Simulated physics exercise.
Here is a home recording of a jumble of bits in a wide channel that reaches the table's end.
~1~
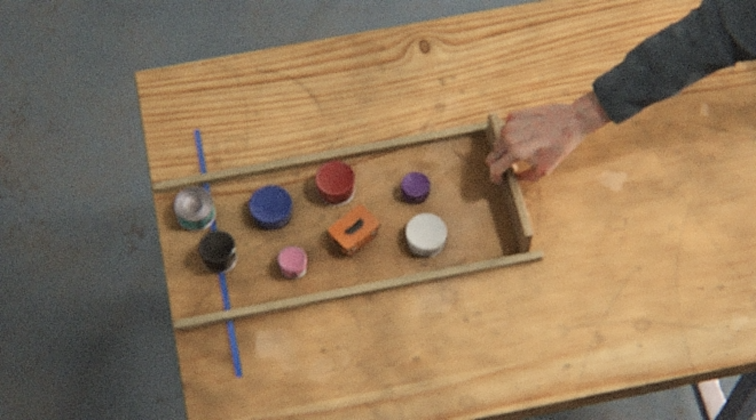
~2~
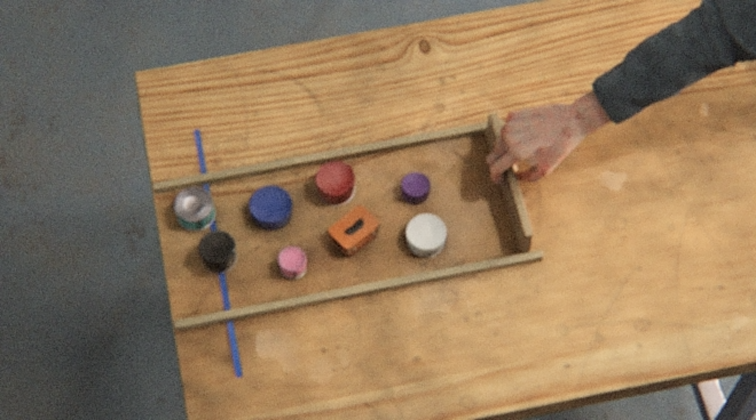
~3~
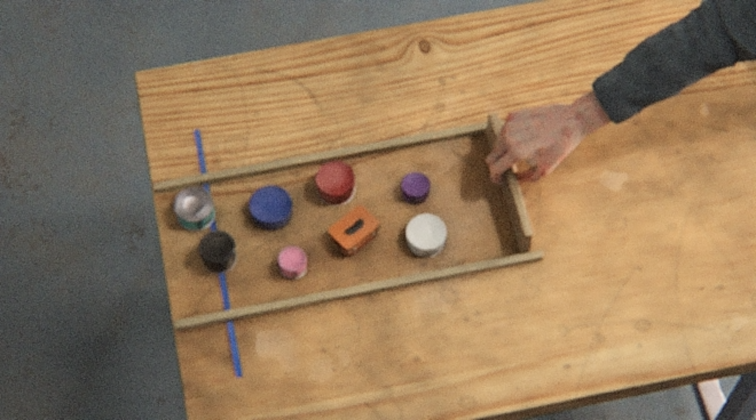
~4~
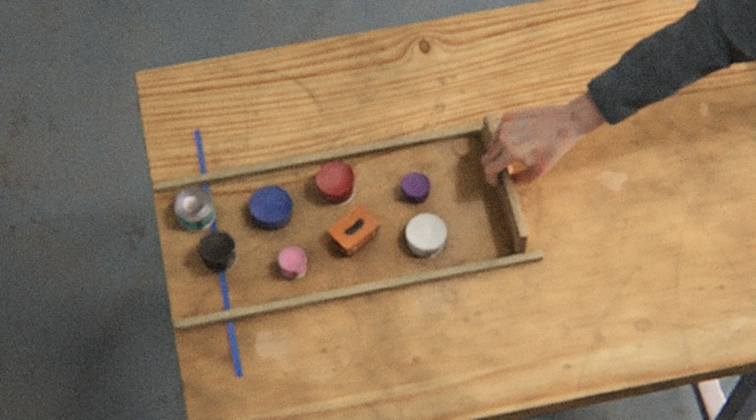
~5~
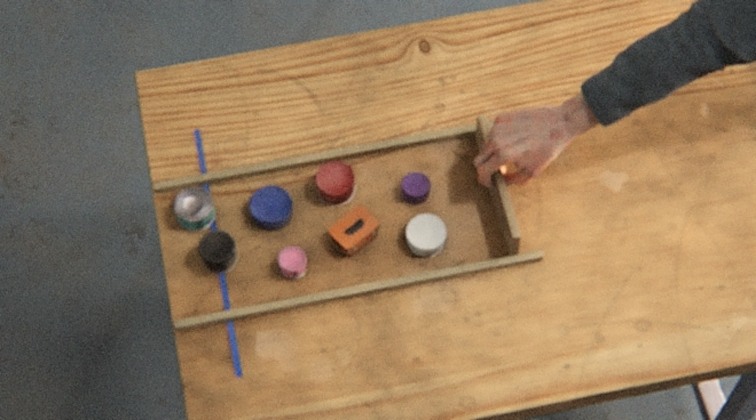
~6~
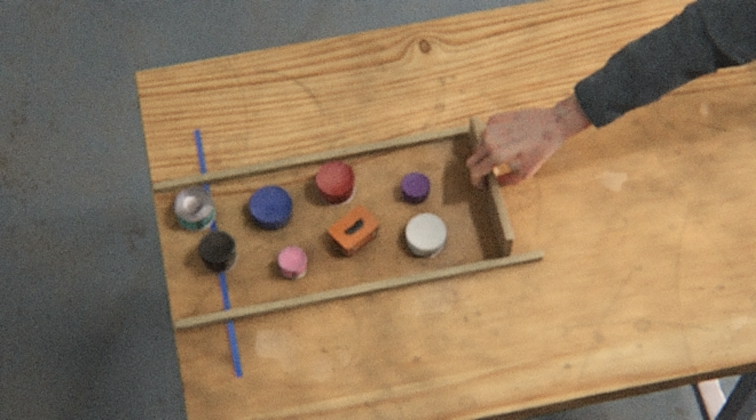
A hand held the board at the right end of a wide wooden channel and, after a still moment, slid it slightly left, while the colourful pots, tubs and orange case inside stayed put.
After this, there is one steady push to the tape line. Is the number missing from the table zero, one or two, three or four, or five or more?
The table loses one, maybe two.
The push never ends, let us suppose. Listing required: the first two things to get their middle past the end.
The turquoise pot and then the black pot.
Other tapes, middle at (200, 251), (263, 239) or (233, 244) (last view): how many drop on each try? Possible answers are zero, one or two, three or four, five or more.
3 or 4; zero; one or two.
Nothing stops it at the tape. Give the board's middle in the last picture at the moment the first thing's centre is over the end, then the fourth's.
About (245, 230), then (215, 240).
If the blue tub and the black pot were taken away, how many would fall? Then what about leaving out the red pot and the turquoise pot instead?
0 in the first try, 1 in the second.
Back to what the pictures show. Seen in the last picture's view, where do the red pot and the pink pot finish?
The red pot settles near (189, 199); as for the pink pot, near (171, 293).
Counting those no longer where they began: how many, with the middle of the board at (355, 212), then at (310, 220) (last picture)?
Up to then 4, and up to the other point 6.
A little later, none off yet; turquoise pot at rest near (195, 209); black pot at rest near (218, 252); blue tub at rest near (271, 208).
When it is over, the number that fall off is one or two; down, black pot and turquoise pot.
